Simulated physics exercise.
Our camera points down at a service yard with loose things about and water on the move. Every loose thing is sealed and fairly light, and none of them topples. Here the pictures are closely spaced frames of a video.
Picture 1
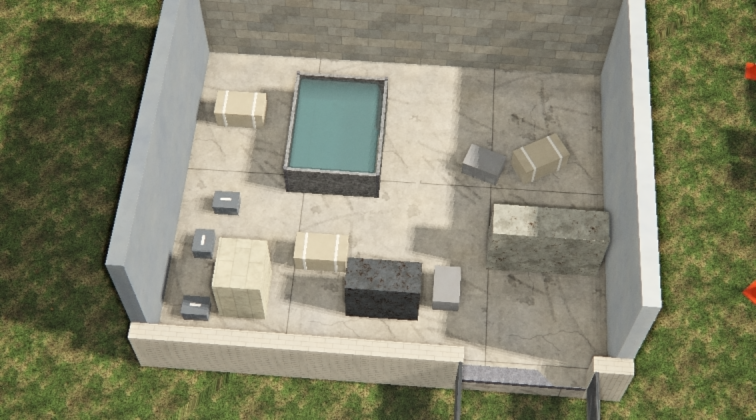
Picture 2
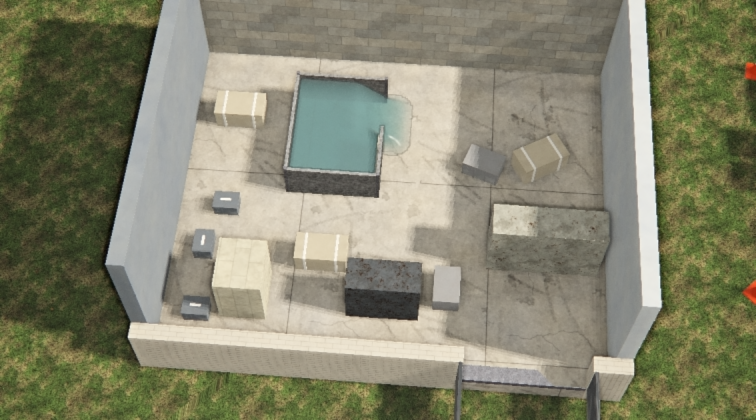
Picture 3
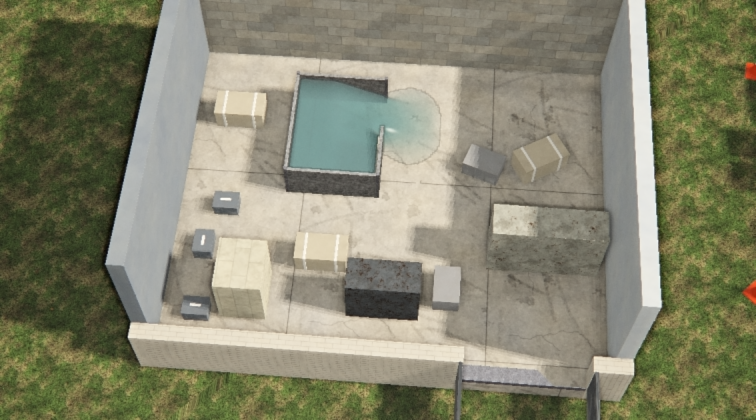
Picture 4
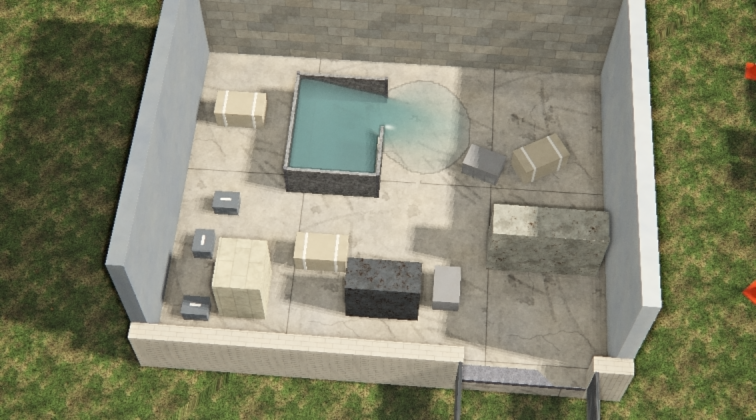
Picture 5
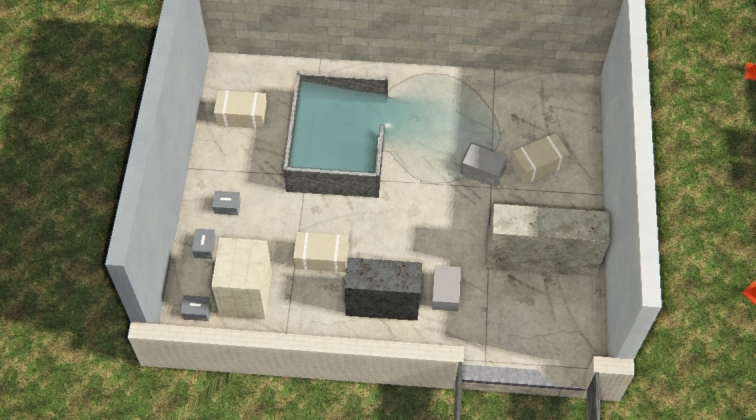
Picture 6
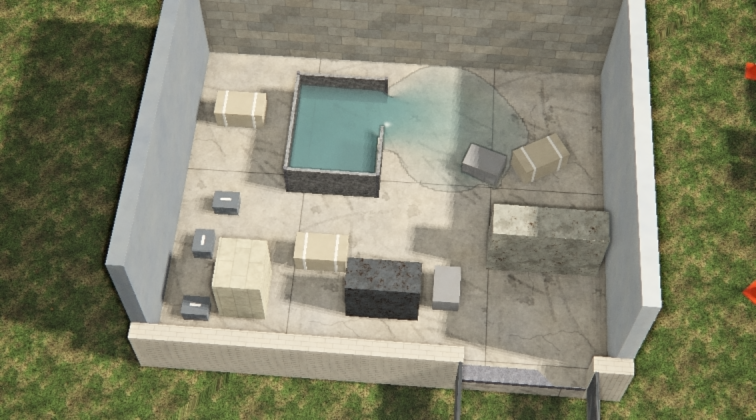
Teal water pours through a gap in the right side of a raised, dark-walled tank in a walled, paved yard, seen from high above with grass outside. Pale strapped crates, small grey boxes and large blocks, one black, one cream and one mottled grey, stand around the floor. The water fans rightward in a thinning sheet, reaching a grey box, while the objects and camera stay still.
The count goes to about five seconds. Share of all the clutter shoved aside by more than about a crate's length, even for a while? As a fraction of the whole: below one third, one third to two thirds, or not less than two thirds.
The portion moved well away stays in the lowest third.
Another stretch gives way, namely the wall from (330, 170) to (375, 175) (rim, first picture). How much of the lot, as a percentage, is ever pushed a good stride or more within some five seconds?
That works out to some 20 %.
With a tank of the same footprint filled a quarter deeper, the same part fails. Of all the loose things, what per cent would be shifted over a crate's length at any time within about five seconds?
Share displaced: Approx. 20 percent.
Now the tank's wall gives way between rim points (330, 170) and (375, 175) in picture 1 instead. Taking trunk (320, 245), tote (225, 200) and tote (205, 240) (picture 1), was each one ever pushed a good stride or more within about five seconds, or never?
The first: Went past that; the second: Fell short; the third: Fell short.
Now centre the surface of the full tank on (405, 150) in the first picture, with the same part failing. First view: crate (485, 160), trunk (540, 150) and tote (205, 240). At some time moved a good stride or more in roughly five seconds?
Object by object, in turn: Travelled a good distance, travelled a good distance, lingered near its place.
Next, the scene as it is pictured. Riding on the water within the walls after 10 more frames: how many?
So that is 1.
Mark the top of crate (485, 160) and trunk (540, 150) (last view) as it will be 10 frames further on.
The first should be near (535, 210), the second near (581, 203).
A moment on, 0 of 8 are well off their spots; 0 afloat.
Next, 2 of 8 are well off their spots; 1 afloat.
Later, 2 of 8 are well off their spots; 2 afloat.
In the end, 2 of 8 are well off their spots, and 2 have been at some point; 1 afloat.
